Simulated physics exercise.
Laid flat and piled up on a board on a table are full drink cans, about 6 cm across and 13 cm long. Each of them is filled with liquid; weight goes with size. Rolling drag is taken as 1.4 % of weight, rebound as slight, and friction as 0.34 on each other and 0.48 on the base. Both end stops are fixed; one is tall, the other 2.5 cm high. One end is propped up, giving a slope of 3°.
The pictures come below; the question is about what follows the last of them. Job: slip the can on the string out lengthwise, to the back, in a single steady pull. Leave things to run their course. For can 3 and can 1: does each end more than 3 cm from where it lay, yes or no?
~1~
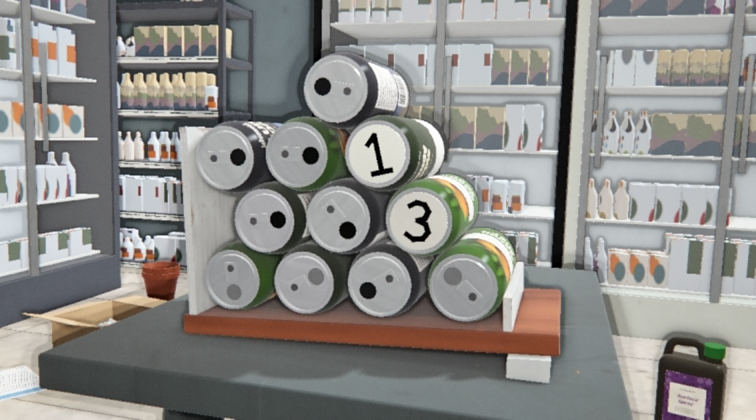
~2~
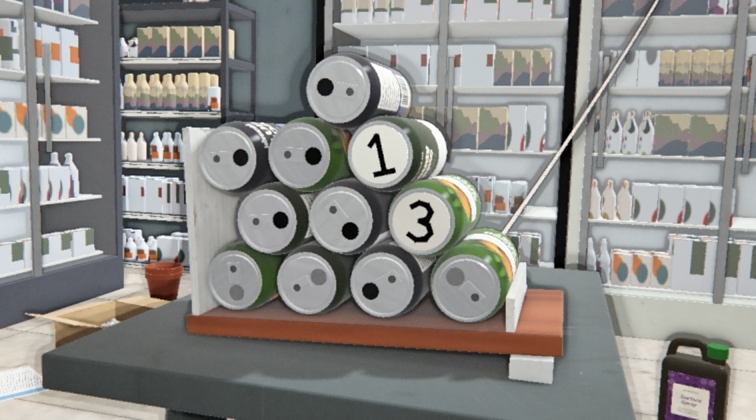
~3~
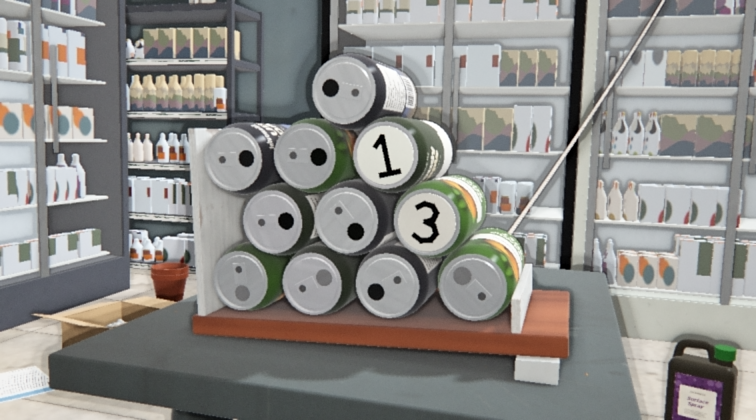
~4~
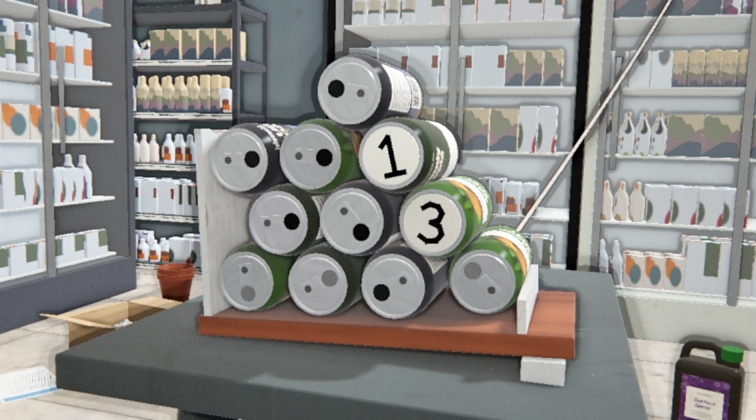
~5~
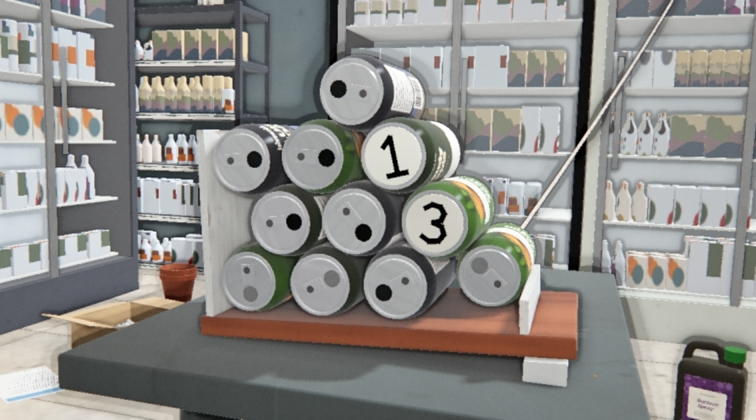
No. 3: Yes, no. 1: Yes.
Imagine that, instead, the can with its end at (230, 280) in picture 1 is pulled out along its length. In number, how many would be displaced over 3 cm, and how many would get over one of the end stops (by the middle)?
0, then 0.
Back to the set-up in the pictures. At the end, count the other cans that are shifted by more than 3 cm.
The number comes to 3.
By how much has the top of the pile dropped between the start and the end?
Something like 5 cm, I'd say.
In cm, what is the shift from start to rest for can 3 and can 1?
Can 3: 6, can 1: 6.
Another 0.39 s on from the last picture, 0 now displaced over 3 cm; no. 3 0.8 cm right and 0.5 cm down; no. 1 0.7 cm right and 0.5 cm down.
Another 0.53 s on from the last picture, 3 now displaced over 3 cm; no. 3 3.5 cm right and 4.7 cm down; no. 1 3.3 cm right and 5 cm down.
Another 0.73 s on from the last picture, 3 now displaced over 3 cm; no. 3 3.5 cm right and 4.7 cm down; no. 1 3.4 cm right and 4.7 cm down.
Another 1.04 s on from the last picture, 3 now displaced over 3 cm; 1 over the right lip; no. 3 3.4 cm right and 4.7 cm down; no. 1 3.4 cm right and 4.7 cm down.
All still, 1.4 s past the final picture, 3 moved over 3 cm; 1 over the right lip; no. 3 3.5 cm right and 4.7 cm down; no. 1 3.5 cm right and 4.6 cm down; top of the pile 18 cm high, from 23 cm.
